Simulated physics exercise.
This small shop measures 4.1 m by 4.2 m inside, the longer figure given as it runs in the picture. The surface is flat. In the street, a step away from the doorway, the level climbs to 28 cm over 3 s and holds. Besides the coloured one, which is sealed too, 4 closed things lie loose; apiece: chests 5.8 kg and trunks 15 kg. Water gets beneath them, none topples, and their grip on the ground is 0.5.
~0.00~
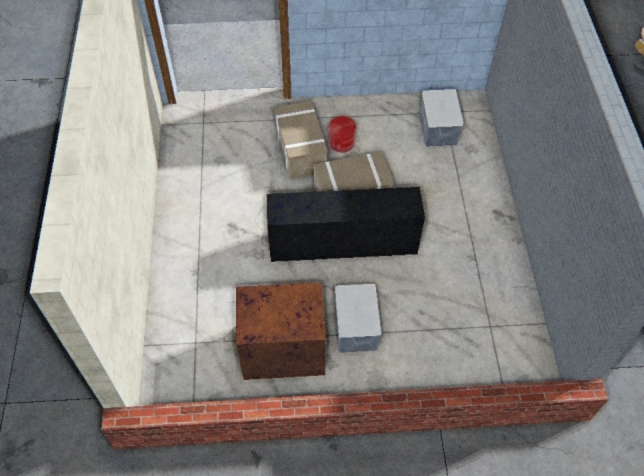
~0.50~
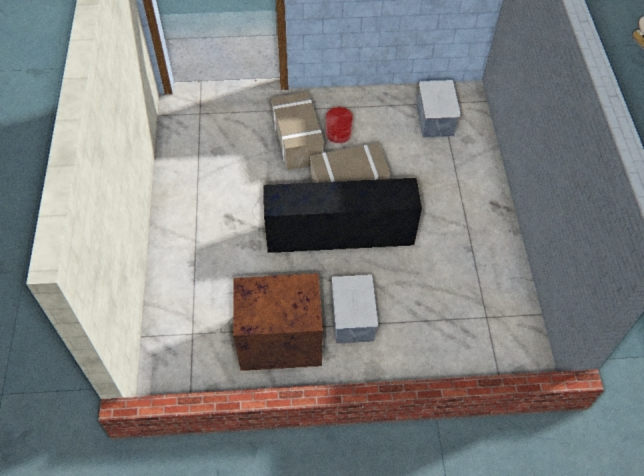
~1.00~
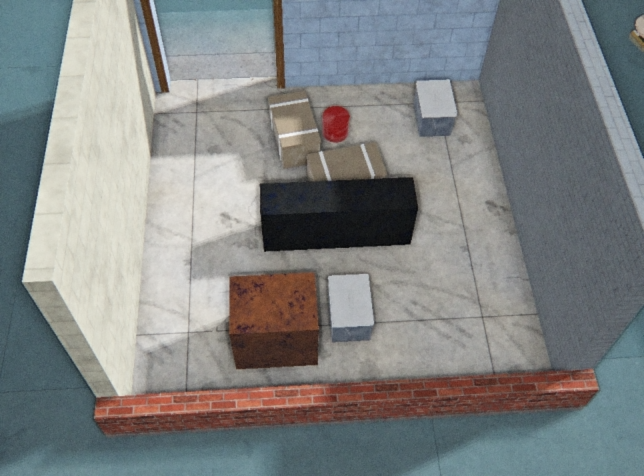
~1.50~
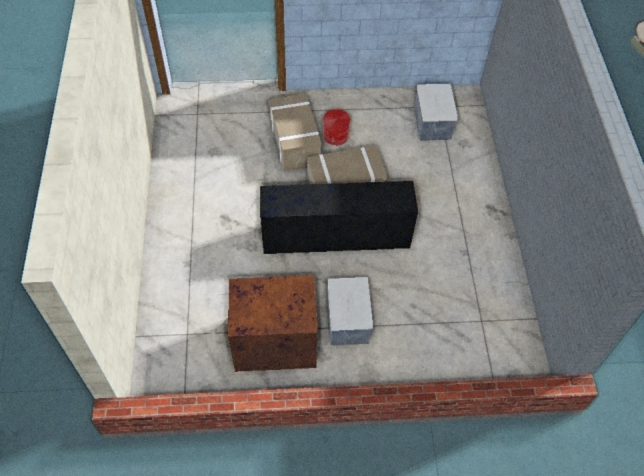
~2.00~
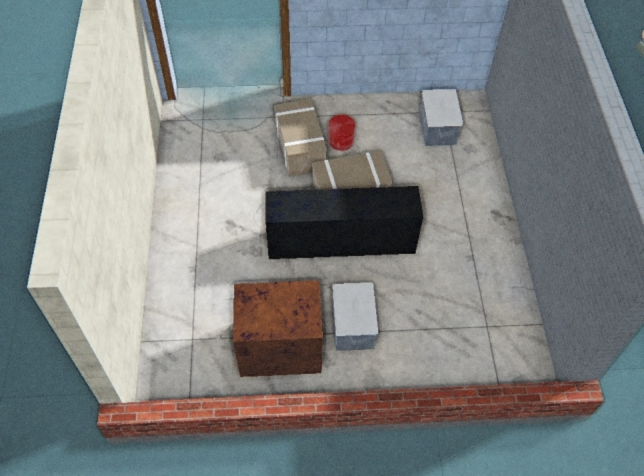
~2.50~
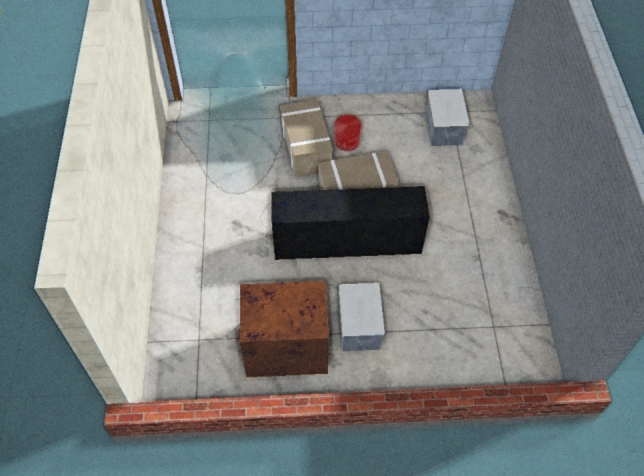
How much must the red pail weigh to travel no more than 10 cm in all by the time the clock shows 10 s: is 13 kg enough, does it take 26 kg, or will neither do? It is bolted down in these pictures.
Verdict: The lower weight is enough.
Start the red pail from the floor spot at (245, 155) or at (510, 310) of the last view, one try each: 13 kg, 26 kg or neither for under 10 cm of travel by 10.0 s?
In turn: Neither holds; only the larger holds.
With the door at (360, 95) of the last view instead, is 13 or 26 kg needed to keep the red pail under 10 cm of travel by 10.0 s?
In that case neither weight holds it.
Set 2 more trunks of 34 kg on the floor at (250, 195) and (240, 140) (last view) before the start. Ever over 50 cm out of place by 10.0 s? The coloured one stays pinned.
In turn: Over, more.
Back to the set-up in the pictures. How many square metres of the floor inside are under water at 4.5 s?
Roughly 9.0 m2.
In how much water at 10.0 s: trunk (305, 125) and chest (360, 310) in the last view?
About 7 and 17 cm.
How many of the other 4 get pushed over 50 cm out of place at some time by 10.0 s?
That makes 4.
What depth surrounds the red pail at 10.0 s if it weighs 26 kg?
Roughly 5 cm.
After 3.5 s the red pail would be 1 cm from its start with 13 kg and 0 cm from its start with 26 kg; 0 cm of water round it then.
After 4.5 s the red pail would be 1 cm from its start with 13 kg and 0 cm from its start with 26 kg; 3 cm of water round it then.
After 7.0 s the red pail would be 1 cm from its start with 13 kg and 0 cm from its start with 26 kg; 3 cm of water round it then.
After 10.0 s the red pail would be 0 cm from its start with 13 kg and 0 cm from its start with 26 kg; 5 cm of water round it then.
